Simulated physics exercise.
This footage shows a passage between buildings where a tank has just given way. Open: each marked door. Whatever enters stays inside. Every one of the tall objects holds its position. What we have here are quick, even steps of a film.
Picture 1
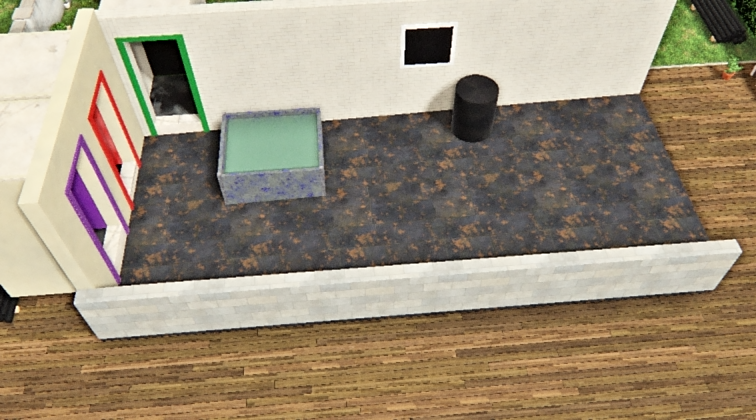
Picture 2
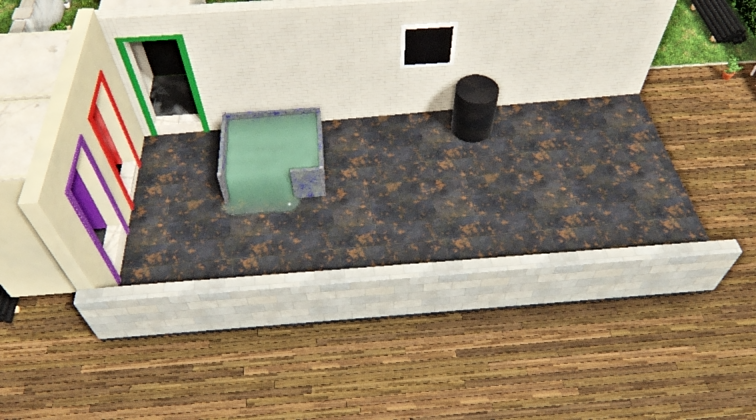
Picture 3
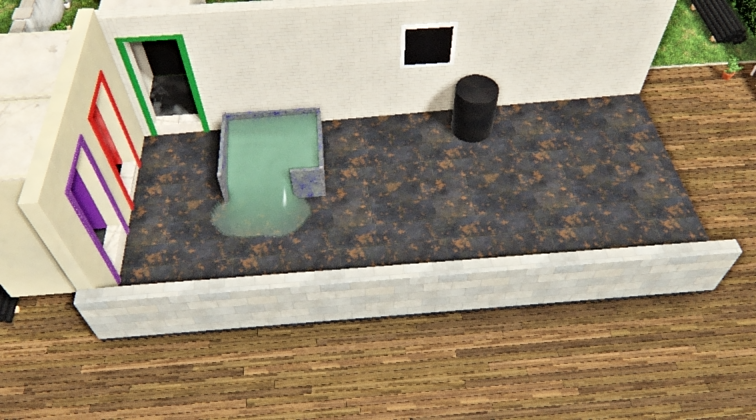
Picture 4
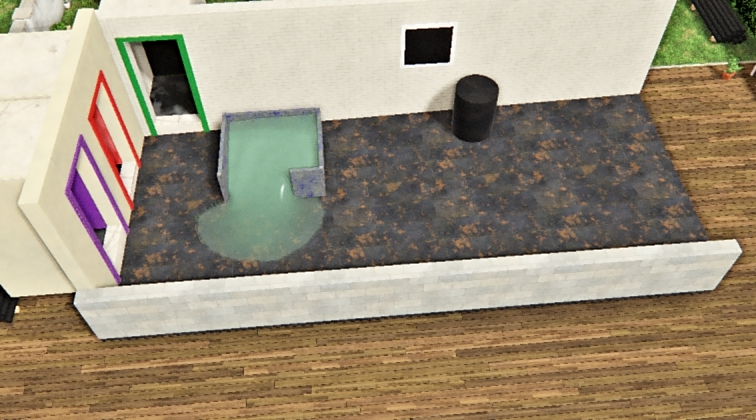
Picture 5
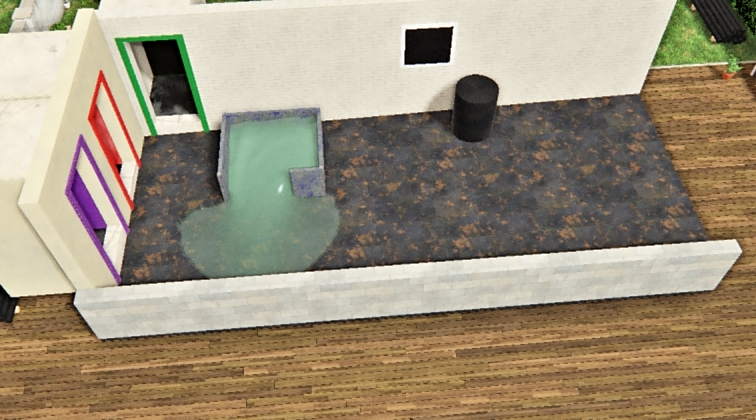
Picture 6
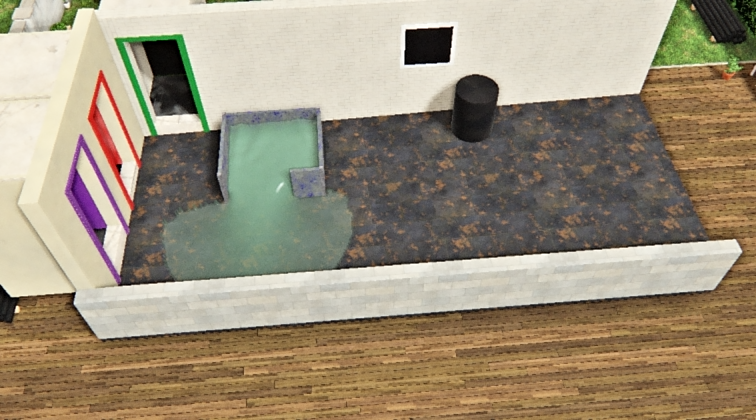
In a walled passage between buildings, the front of a tank of still greenish water gave way, and the water poured through the gap and spread across the dark floor toward the low white wall.
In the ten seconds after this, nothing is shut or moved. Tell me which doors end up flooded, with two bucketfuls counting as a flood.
One by one: The green door keeps inside the limit; the purple door keeps inside the limit; the red door keeps inside the limit.
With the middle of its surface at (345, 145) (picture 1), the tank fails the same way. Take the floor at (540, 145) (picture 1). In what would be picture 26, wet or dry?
Well, it ends up unwetted there.
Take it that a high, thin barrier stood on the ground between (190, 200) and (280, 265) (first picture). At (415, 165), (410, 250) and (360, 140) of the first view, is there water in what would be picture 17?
The first is still bare, the second inundated and the third still bare.
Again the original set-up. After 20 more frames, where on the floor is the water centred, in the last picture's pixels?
At about (251, 226).
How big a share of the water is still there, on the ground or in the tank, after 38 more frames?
Some 100 parts in a hundred have not run off.
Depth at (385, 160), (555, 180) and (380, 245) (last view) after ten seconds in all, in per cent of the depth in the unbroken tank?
Estimate: 6, 0, 2 %.
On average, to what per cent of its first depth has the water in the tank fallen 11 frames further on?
Estimate: Around 36 per cent.
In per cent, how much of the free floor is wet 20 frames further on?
Close to 50 percent, by my reckoning.
A moment on, water covers 20 % of the floor; the green door not reached, the purple door wet at the sill, nothing in, the red door not reached.
Next, water covers 25 % of the floor; the green door not reached, the purple door wet at the sill, nothing in, the red door not reached.
Then, water covers 50 % of the floor; the green door wet at the sill, nothing in, the purple door wet at the sill, nothing in, the red door wet at the sill, nothing in.
Later, water covers 80 % of the floor; the green door wet at the sill, nothing in, the purple door wet at the sill, nothing in, the red door wet at the sill, nothing in.
In the end, water covers 65 % of the floor; the green door wet at the sill, nothing in, the purple door wet at the sill, nothing in, the red door wet at the sill, nothing in.
